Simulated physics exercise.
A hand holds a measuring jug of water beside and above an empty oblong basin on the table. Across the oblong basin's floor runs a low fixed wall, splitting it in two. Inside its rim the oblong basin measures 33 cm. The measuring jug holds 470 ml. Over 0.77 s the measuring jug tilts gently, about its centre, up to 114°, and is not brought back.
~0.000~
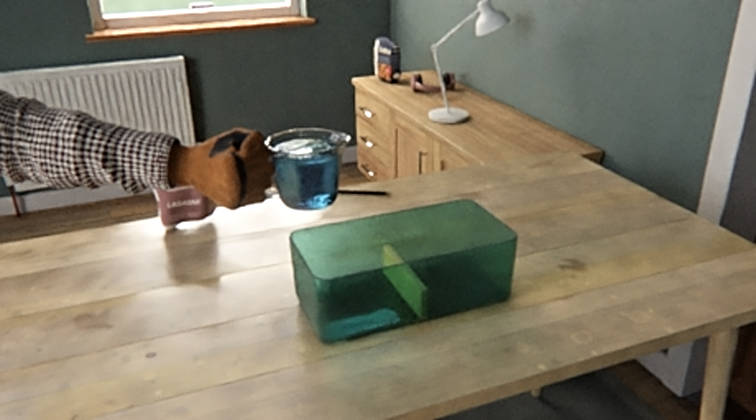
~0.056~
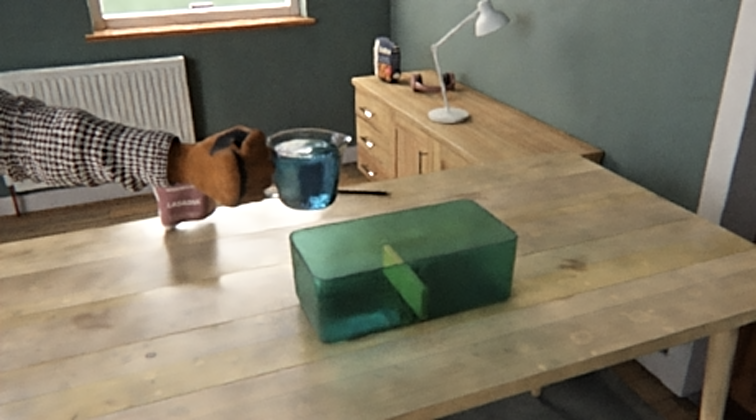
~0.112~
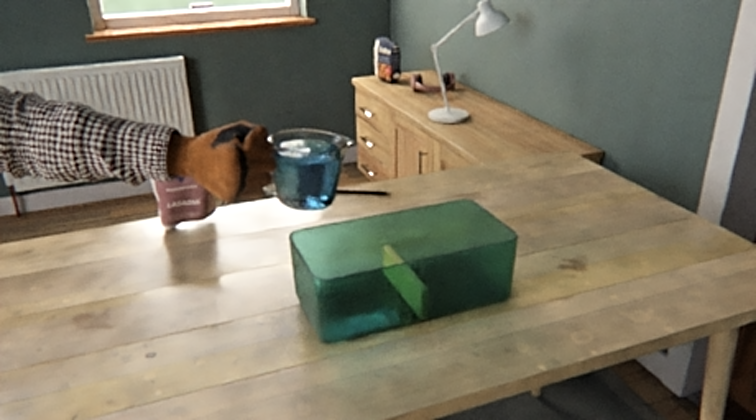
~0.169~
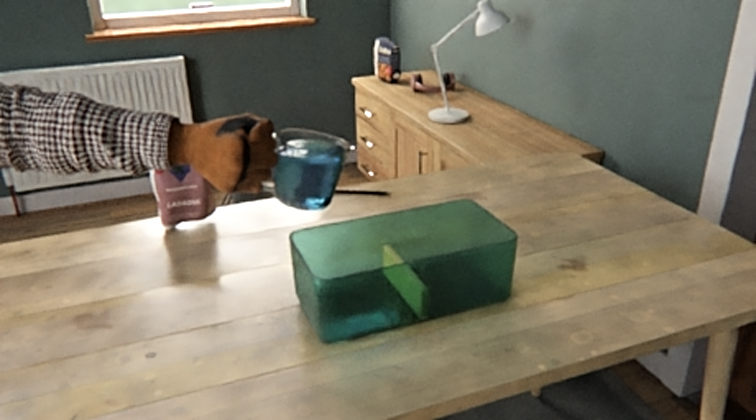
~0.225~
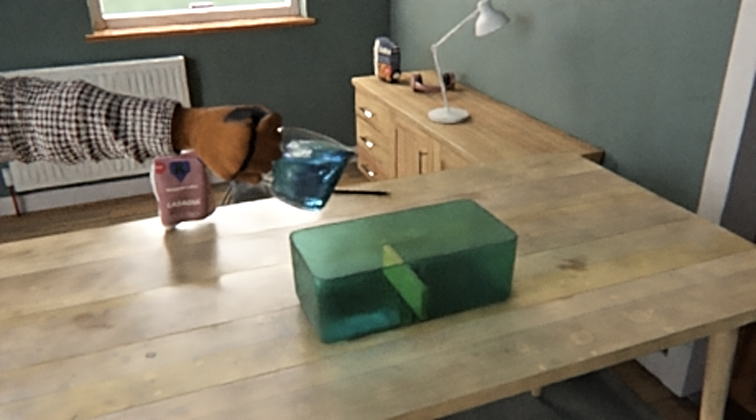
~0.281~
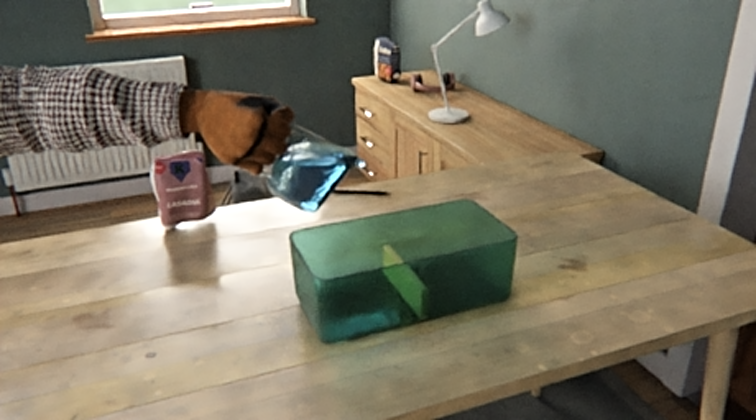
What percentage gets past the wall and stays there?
About 5 per cent.
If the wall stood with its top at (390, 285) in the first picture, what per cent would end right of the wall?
Around 40 %, I'd say.
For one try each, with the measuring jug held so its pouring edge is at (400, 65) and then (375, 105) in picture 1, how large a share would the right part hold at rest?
Near 90 in a hundred on the first go and near 65 in a hundred on the second.
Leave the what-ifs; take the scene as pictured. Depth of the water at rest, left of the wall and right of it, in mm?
Roughly 18 mm on the left side and 0 mm on the right side.
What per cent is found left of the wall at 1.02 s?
Reading: Approx. 92 per cent.
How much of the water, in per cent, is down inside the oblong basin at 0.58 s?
Some 36 per cent.
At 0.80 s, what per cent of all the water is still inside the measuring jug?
Close to 2 percent of the whole amount.
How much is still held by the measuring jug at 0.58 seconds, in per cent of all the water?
Some 34 % of it is still there.
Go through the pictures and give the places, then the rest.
In the first picture, it leans 0°; its right rim is at (350, 136); the water meets the walls at (270, 154) and (339, 144); the oblong basin's rim runs from (301, 256) to (494, 218); the wall's top is at (404, 267).
In the second picture, it leans 1°; its right rim is at (351, 137); the water meets the walls at (271, 153) and (339, 145).
In the third picture, it leans 6°; its right rim is at (353, 140); the water meets the walls at (273, 153) and (340, 145).
In the fourth picture, it leans 13°; its right rim is at (356, 146); the water meets the walls at (276, 153) and (344, 146).
In the fifth picture, it leans 22°; its right rim is at (358, 154); the water meets the walls at (277, 155) and (352, 149).
In the sixth picture, it leans 34°; its right rim is at (359, 163); the water meets the walls at (277, 160) and (355, 157); 3 per cent is over the edge.
After 0.58 s the tilt is 97° and 35 per cent is still to pour, 35 is left of the wall and 1 right of it.
After 0.80 s the tilt is 114° and 2 per cent is still to pour, 89 is left of the wall and 2 right of it.
After 1.02 s the tilt is 114° and 0 per cent is still to pour, 91 is left of the wall and 5 right of it.
After 1.27 s the tilt is 114° and 0 per cent is still to pour, 92 is left of the wall and 5 right of it.
In the end 92 per cent lies left of the wall, 5 right of it and 3 outside.
